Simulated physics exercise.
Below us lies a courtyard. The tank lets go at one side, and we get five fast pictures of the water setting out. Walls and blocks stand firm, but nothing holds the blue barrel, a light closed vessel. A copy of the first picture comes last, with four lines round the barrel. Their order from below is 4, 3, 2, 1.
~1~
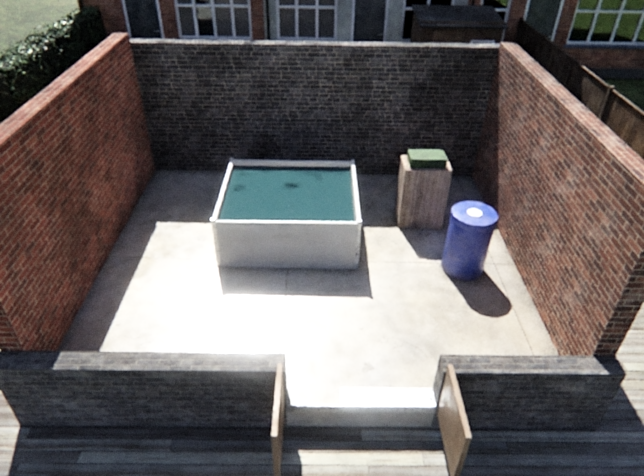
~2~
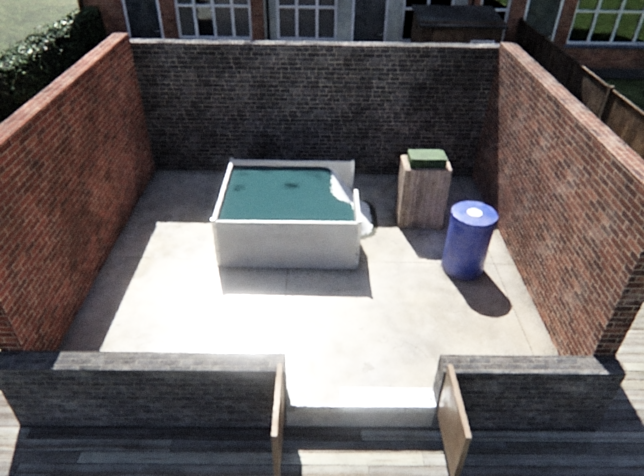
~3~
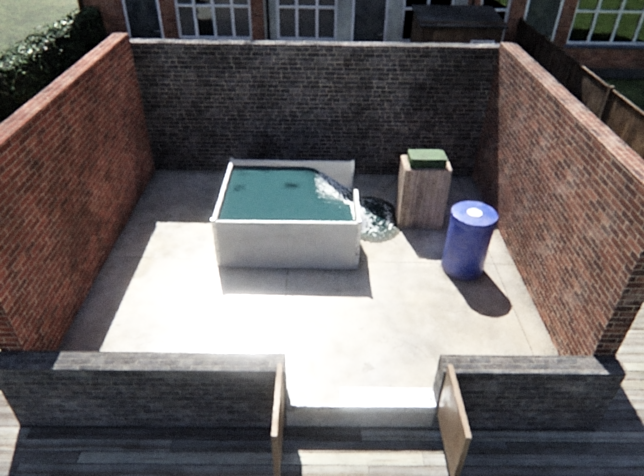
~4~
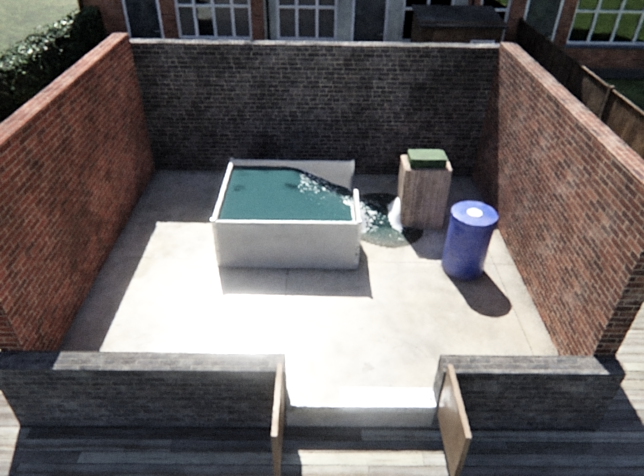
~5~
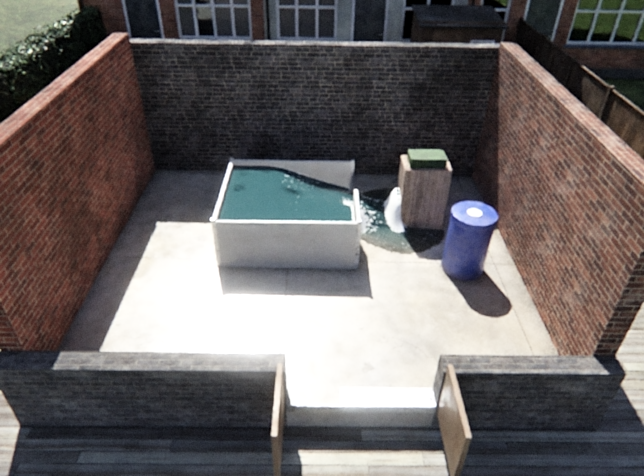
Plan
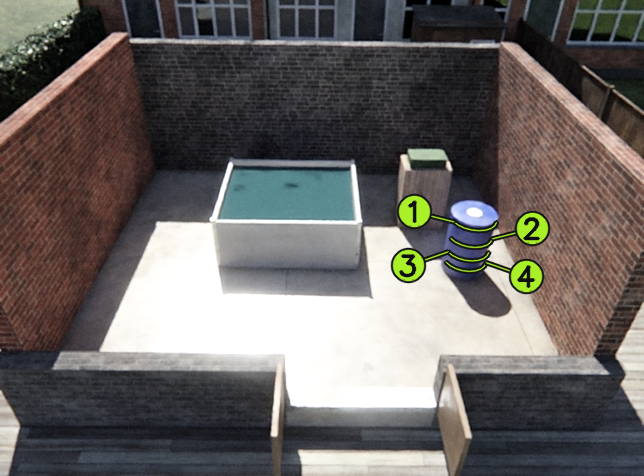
A paved courtyard enclosed by red and grey brick walls is seen from a raised, unmoving viewpoint above its open front gate. A white, square-sided tank full of green-blue water stands near the middle, with a green-topped box and a blue barrel to its right. Water pours out through the tank's right side, foams across the ground and splashes against the box as the level in the tank dips.
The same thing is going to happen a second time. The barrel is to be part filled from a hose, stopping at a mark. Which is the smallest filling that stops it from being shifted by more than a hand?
That is level 3.
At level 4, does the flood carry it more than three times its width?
No, less.
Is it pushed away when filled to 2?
No.
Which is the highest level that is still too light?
The answer is 4.
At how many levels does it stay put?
Three.
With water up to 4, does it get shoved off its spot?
Yes.
On the marked copy, 1 at (478, 230); 2 at (475, 247); 3 at (471, 260); 4 at (469, 271); from the bottom up 4, 3, 2, 1.
For level 1, it does not move.
For level 2, it does not move.
For level 3, it does not move.
For level 4, it is pushed about its own width away.
